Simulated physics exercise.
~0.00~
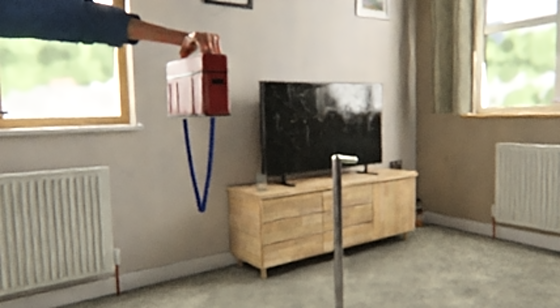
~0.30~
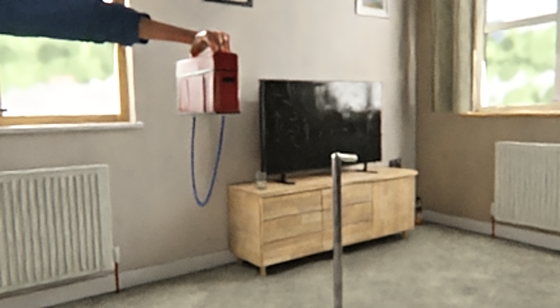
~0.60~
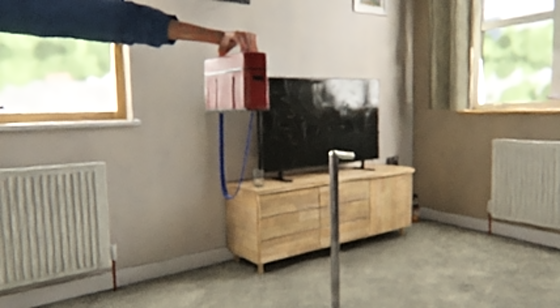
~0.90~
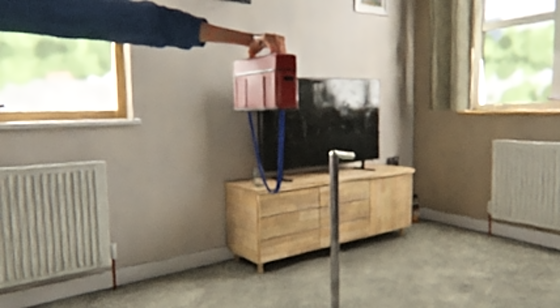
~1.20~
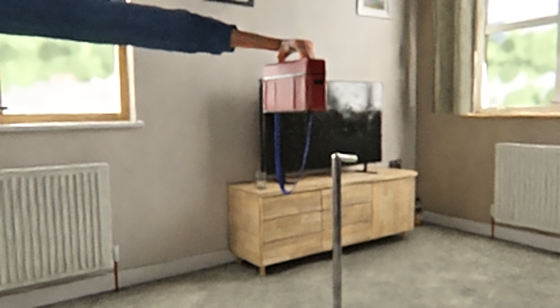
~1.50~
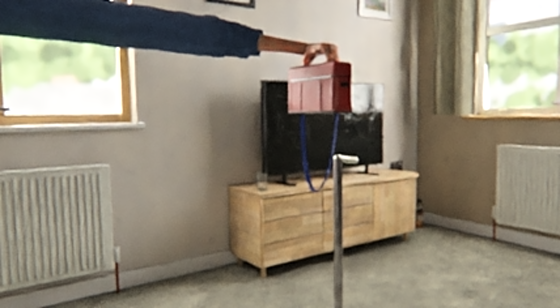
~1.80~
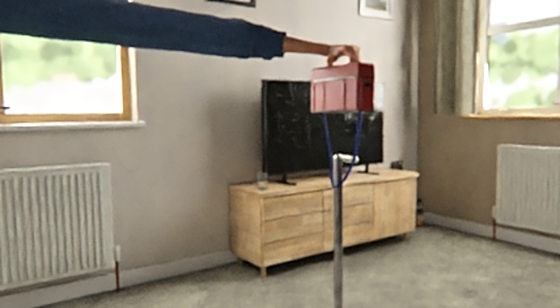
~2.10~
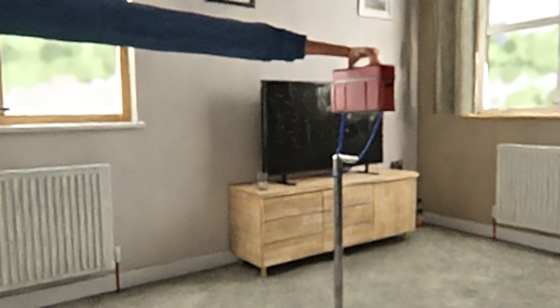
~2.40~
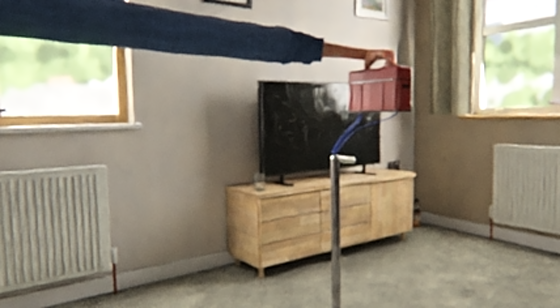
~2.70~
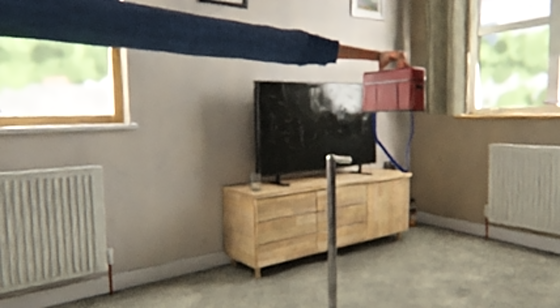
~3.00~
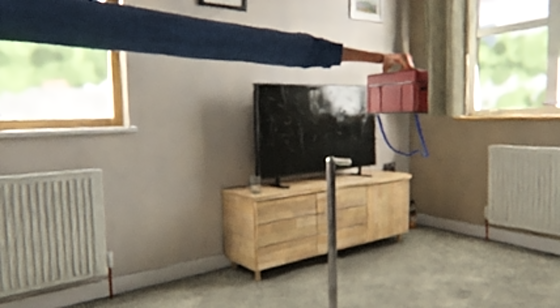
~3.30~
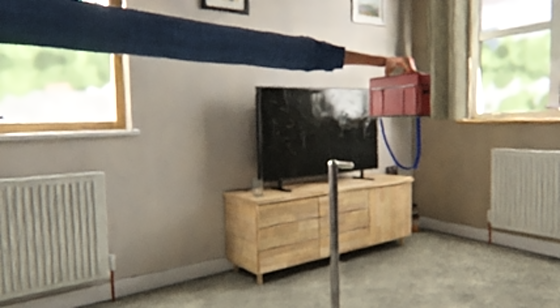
Arm in a blue sleeve carrying a red case rightward past a hooked post, its dangling blue ribbon loop coming away clean.
